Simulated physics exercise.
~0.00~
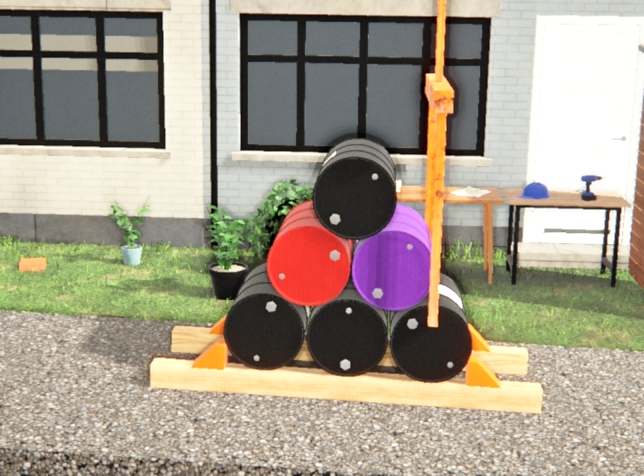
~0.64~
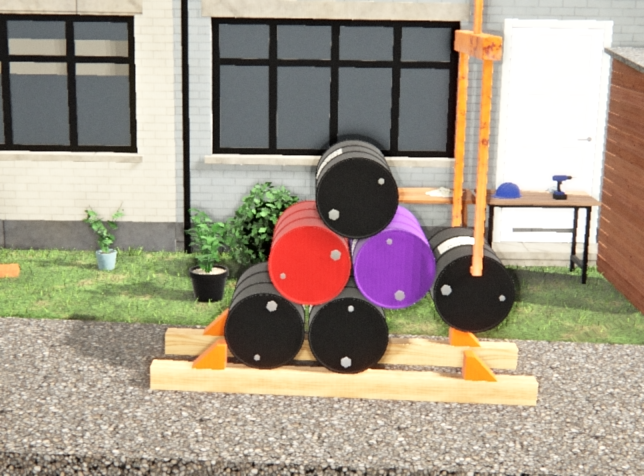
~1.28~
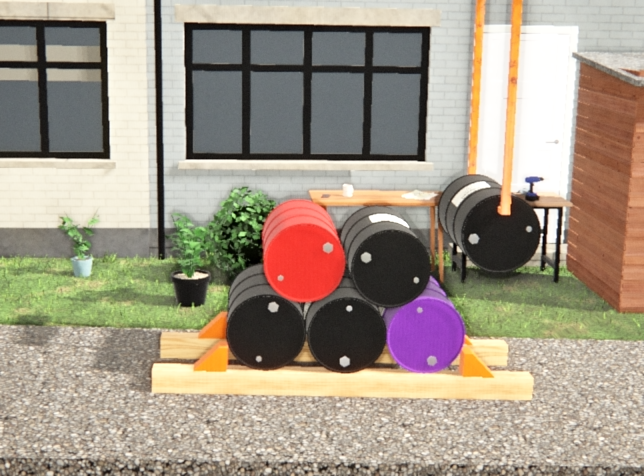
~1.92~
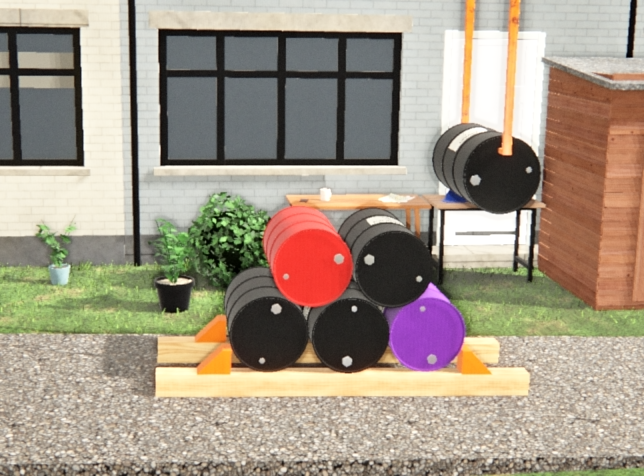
The video shows an orange beam lifting a black drum from the lower right corner of a stacked pyramid outdoors, after which the purple drum drops into the gap and the top black drum settles beside the unmoved red one, while the lifted drum hangs above to the right.
